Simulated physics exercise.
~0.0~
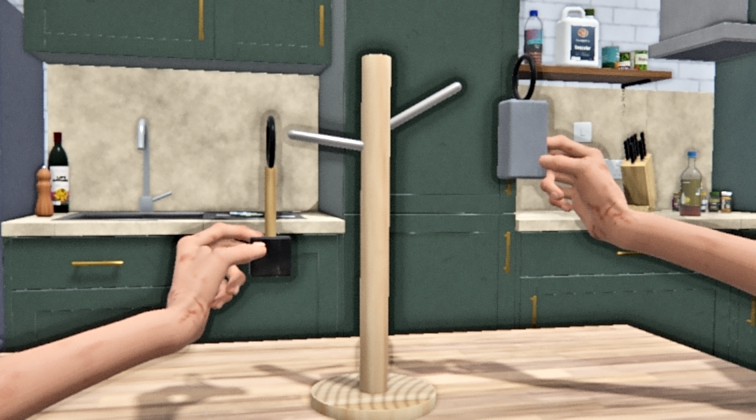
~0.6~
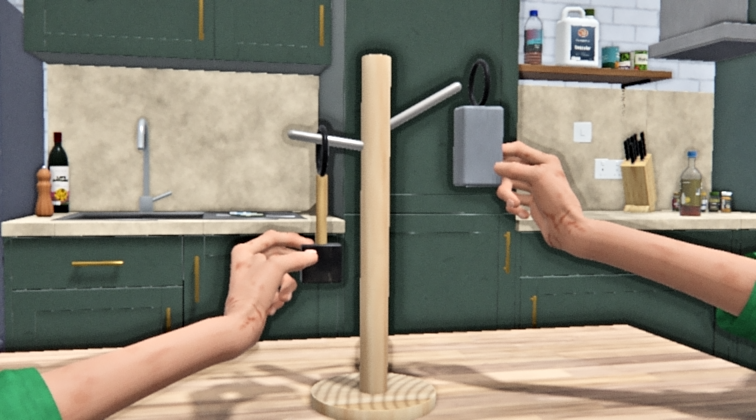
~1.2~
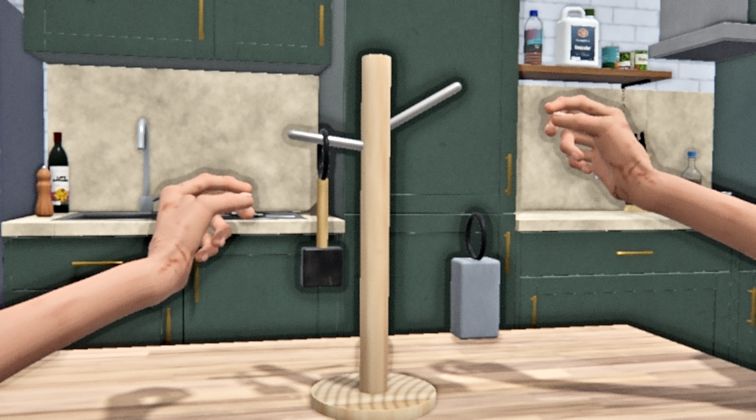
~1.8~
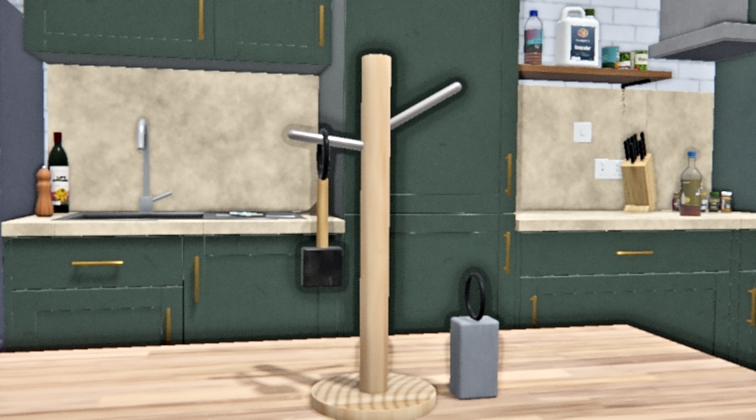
In a kitchen with dark green cabinets, seen from the front across a light wooden table, a pale wooden stand with two metal pegs stands in the middle. A hand on the left holds a black brush with a wooden handle and a ring, while a hand on the right holds a grey pouch by its side. Both hands move inward, bringing the brush's ring onto the left peg and the pouch's ring near the tip of the right one. Both hands then let go and draw back. The brush stays hanging, but the pouch drops and ends upright on the table.
